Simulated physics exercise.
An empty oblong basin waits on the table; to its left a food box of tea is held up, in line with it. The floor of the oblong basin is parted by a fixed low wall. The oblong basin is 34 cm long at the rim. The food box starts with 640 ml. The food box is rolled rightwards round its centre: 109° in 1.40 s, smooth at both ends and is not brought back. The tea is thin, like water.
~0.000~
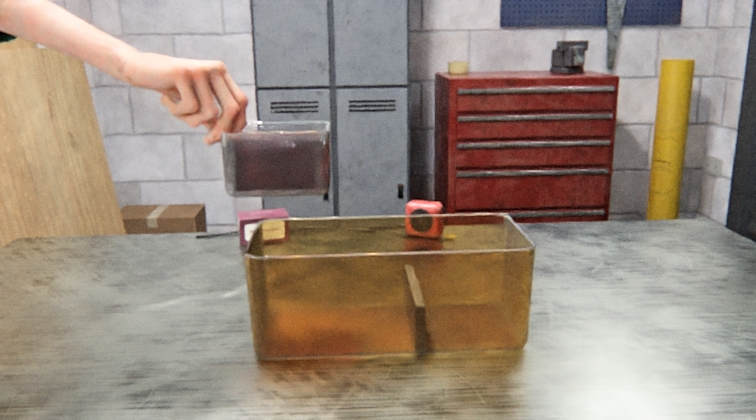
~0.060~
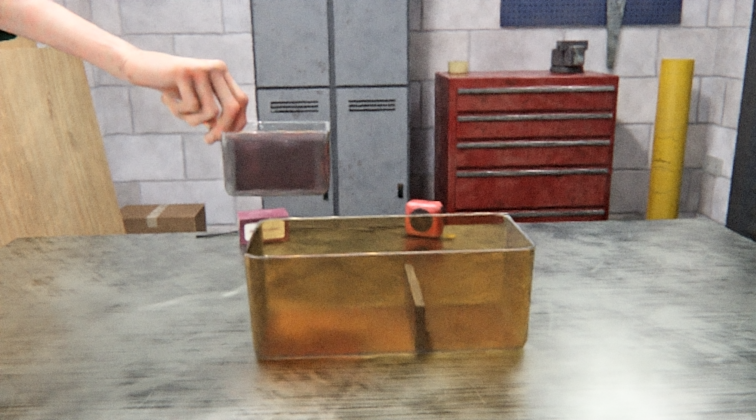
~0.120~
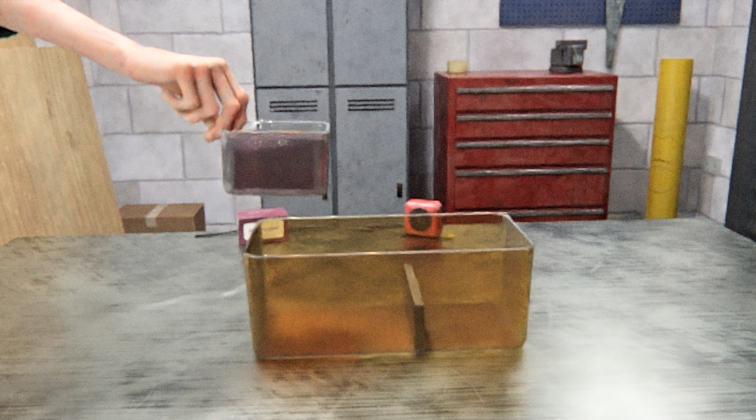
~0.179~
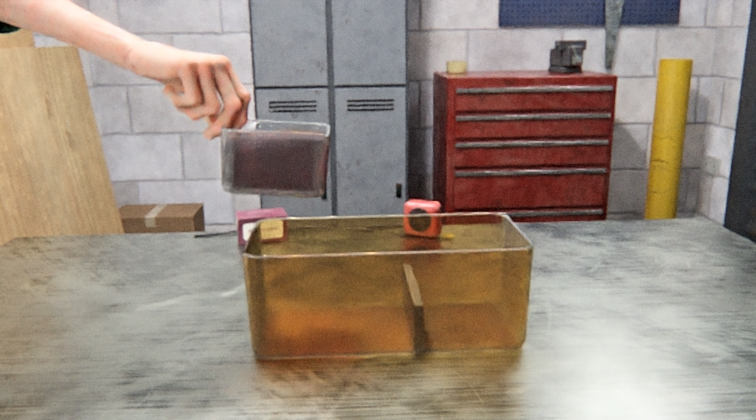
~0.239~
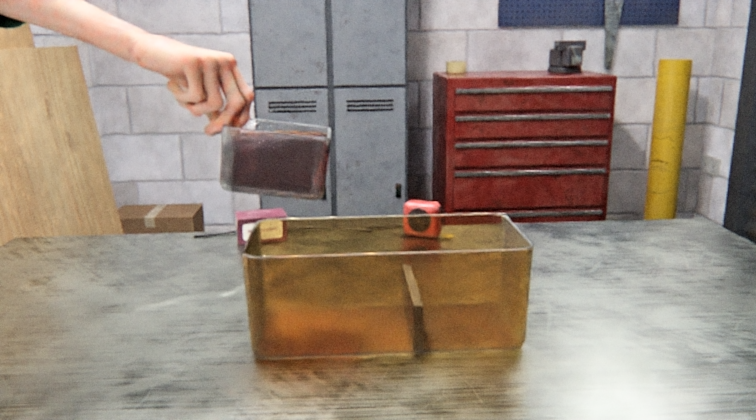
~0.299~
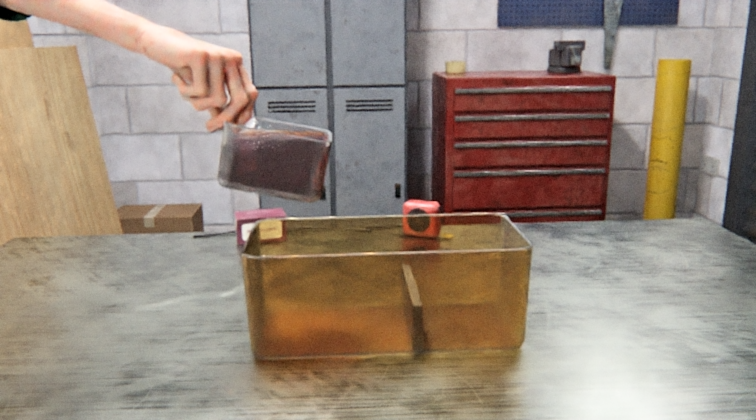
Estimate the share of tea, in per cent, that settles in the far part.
The far part has some 1 per cent.
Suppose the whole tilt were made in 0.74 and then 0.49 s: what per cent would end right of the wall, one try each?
In turn about 0 and 5 per cent.
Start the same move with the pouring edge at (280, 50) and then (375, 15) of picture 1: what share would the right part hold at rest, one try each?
First 5, then 80 per cent.
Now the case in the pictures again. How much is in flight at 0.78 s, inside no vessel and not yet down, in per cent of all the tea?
Some 24 per cent.
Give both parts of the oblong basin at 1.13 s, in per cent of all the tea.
Left about 84, right about 0.
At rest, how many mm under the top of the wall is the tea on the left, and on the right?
Left about 38 mm, right about 60 mm.
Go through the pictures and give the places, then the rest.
In the first picture, it leans 0°; its right rim is at (328, 128); the tea meets the walls at (229, 138) and (326, 136); the oblong basin's rim runs from (252, 239) to (521, 231); the wall's top is at (414, 284).
In the second picture, it leans 0°; its right rim is at (328, 128); the tea meets the walls at (229, 137) and (327, 136).
In the third picture, it leans 2°; its right rim is at (328, 129); the tea meets the walls at (229, 137) and (327, 135).
In the fourth picture, it leans 4°; its right rim is at (329, 132); the tea meets the walls at (229, 137) and (327, 137).
In the fifth picture, it leans 8°; its right rim is at (330, 135); the tea meets the walls at (230, 137) and (328, 137).
In the sixth picture, it leans 12°; its right rim is at (330, 139); the tea meets the walls at (229, 138) and (329, 137).
Then, 0.78 s in, the tilt is 64° and 53 per cent is still to pour, 23 is left of the wall and 0 right of it.
Then, 1.13 s in, the tilt is 99° and 10 per cent is still to pour, 84 is left of the wall and 0 right of it.
Then, 1.50 s in, the tilt is 109° and 0 per cent is still to pour, 99 is left of the wall and 1 right of it.
Then, 1.90 s in, the tilt is 109° and 0 per cent is still to pour, 99 is left of the wall and 1 right of it.
Finally, 99 per cent lies left of the wall, 1 right of it and 0 outside.
